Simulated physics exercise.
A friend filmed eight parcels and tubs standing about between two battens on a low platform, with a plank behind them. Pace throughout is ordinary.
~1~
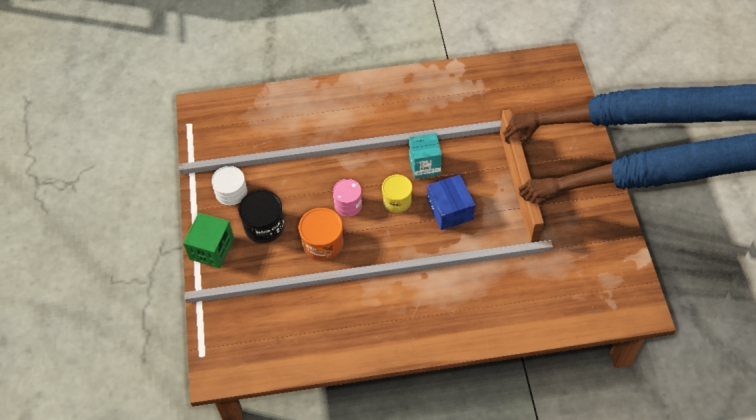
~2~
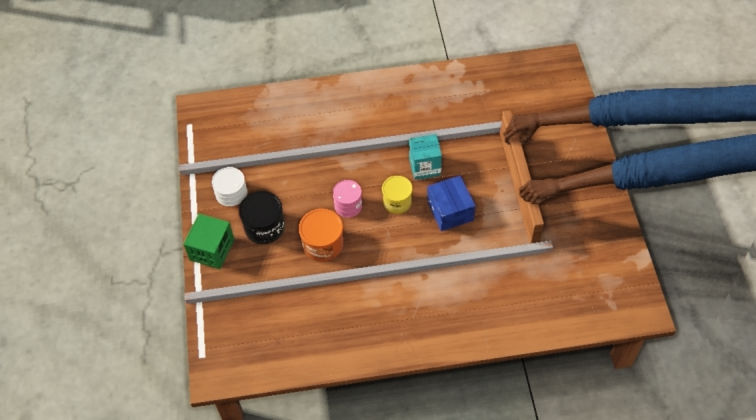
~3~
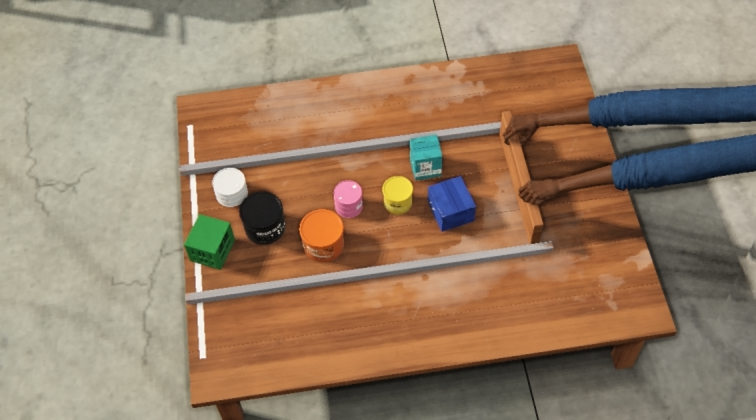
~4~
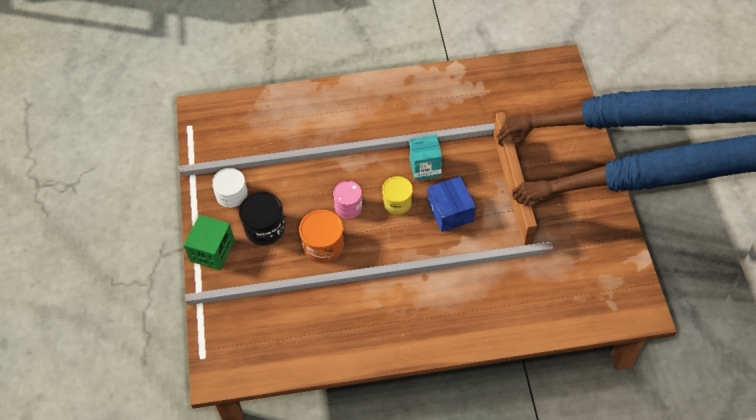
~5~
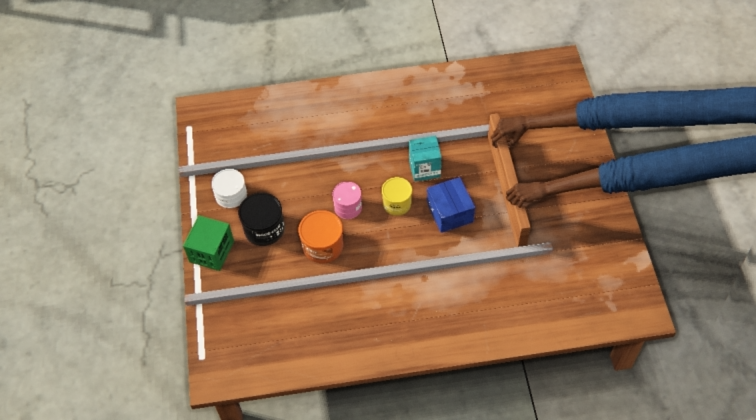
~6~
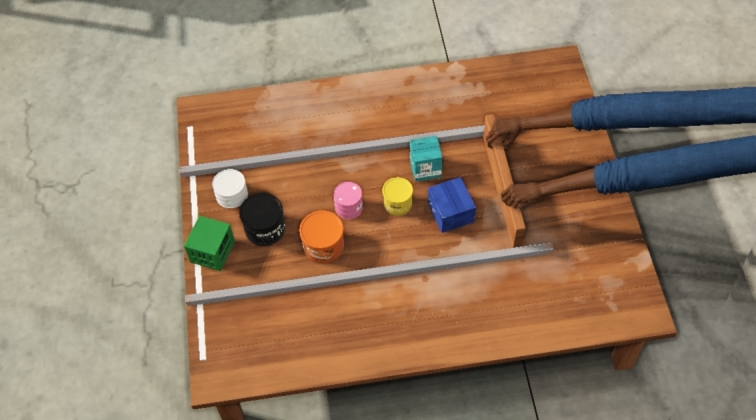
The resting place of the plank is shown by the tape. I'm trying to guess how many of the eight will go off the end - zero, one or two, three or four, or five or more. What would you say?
The edge claims more than four.
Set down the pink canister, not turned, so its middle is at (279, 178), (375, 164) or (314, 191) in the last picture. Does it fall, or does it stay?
The pink canister goes over; goes over; is lost.
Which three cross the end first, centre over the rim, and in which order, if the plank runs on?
Sequence: The green crate, the white canister, the black pail.
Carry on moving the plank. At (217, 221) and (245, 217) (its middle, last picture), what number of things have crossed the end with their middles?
4 and 2.
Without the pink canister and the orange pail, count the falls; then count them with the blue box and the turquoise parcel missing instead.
Result, first then second: 6, 6.
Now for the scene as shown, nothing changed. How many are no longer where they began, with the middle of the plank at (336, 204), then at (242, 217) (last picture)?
That gives 6 for the first and 8 for the second.
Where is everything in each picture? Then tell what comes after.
Green crate (209, 241); white canister (230, 186); black pail (262, 217); plank (521, 176); tape (195, 231), in the first frame.
White canister (230, 187); plank (521, 176), in the second frame.
Black pail (263, 219); blue box (451, 204), in the third frame.
Green crate (210, 243); yellow pail (398, 196), in the fourth frame.
White canister (230, 189); pink canister (348, 200), in the fifth frame.
Green crate (210, 243); white canister (230, 189); black pail (263, 220); plank (503, 181); tape (196, 234), in the sixth frame.
A little later, none off yet; green crate at rest near (210, 243); white canister at rest near (230, 189); black pail at rest near (263, 220).
Next, none off yet; green crate shifted a little near (204, 246); white canister shifted a little near (222, 186); black pail shifted a little near (242, 221).
When it is over, the number that fall off is five or more; down, blue box, turquoise parcel, yellow pail, pink canister, orange pail, black pail, white canister and green crate.
